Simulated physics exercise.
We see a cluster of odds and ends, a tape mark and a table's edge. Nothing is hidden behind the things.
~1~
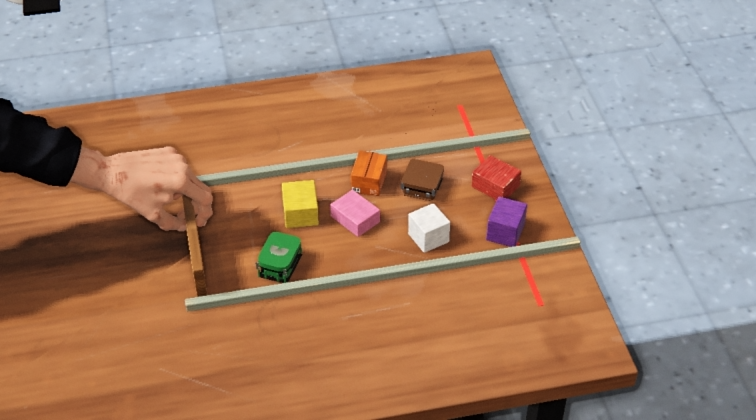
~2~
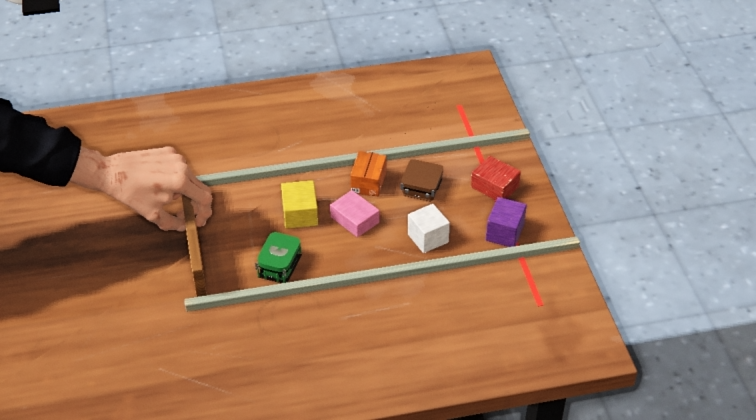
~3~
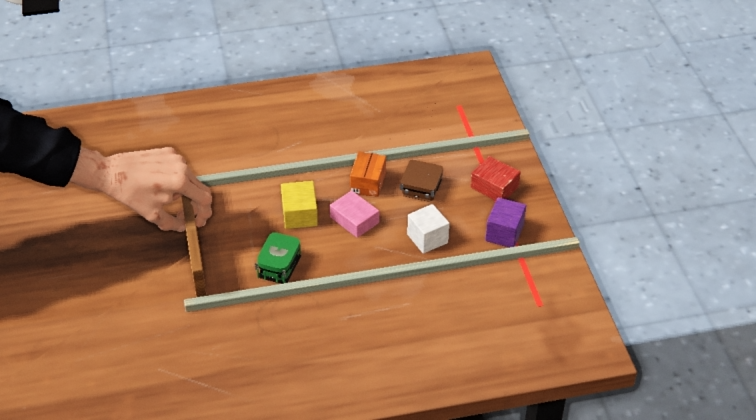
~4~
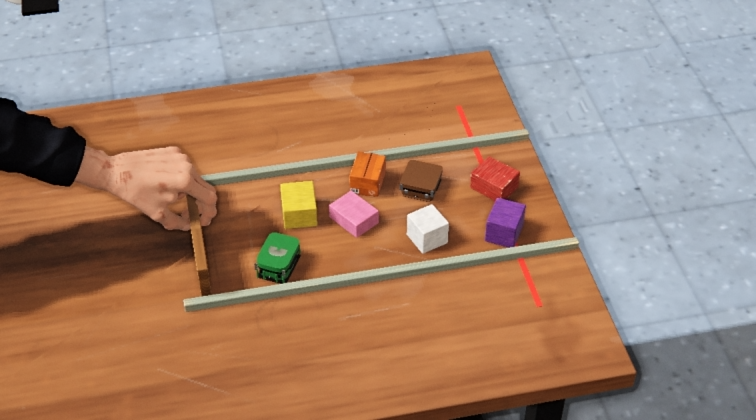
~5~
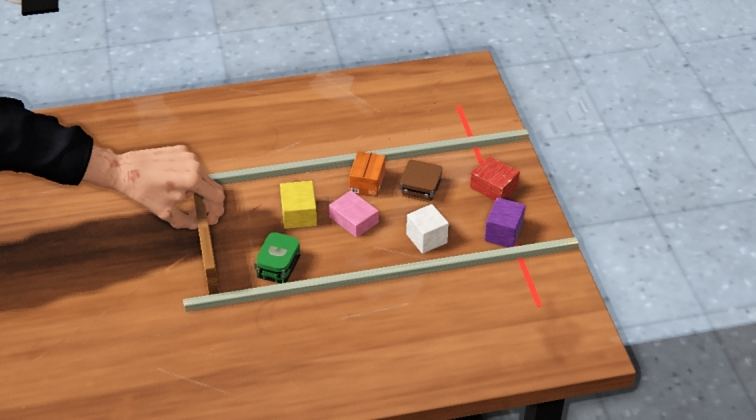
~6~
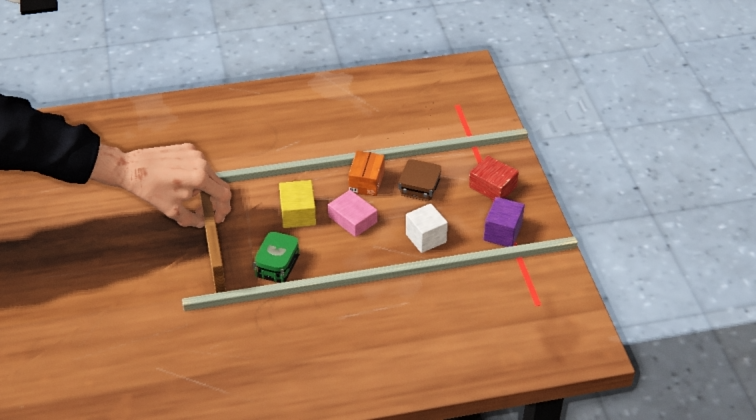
A hand holding a small wooden board slid it slightly to the right between two pale rails on a wooden table, while the colored blocks and little cases in front of it stayed put.
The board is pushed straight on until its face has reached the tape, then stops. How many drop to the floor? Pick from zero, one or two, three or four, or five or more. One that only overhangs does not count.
The number that fall off is one or two.
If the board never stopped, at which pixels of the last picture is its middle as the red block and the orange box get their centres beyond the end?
Near (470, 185) and (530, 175).
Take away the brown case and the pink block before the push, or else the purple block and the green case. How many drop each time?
First 1, then 1.
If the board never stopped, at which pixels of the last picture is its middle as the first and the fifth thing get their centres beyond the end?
First at (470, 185), next at (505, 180).
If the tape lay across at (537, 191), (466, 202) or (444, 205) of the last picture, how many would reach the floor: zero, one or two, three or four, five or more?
The falls would be at least five; no fall at all; zero.
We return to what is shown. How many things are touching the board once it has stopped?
That makes 3.
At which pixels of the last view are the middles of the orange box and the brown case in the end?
Near (495, 146) and (536, 158).
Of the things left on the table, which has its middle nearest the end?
The brown case.
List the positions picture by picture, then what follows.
The first frame shows red block (496, 179); purple block (507, 222); brown case (423, 181); board (192, 228); tape (497, 197).
The second frame shows purple block (506, 222); orange box (369, 174).
The third frame shows brown case (422, 182); board (191, 228).
The fourth frame shows red block (495, 180); white block (428, 229).
The fifth frame shows purple block (505, 223); green case (278, 259).
The sixth frame shows red block (494, 179); purple block (504, 222); brown case (420, 181); board (210, 224); tape (495, 197).
Soon after, none off yet; red block at rest near (494, 179); purple block at rest near (504, 222); brown case at rest near (420, 181).
After that, none off yet; red block at rest near (494, 179); purple block at rest near (504, 222); brown case displaced about its own width near (448, 178).
And then, none off yet; red block displaced about its own width near (533, 176); purple block displaced about its own width near (541, 213); brown case displaced well along near (500, 164).
In the end, the number that fall off is one or two; gone, purple block and red block.
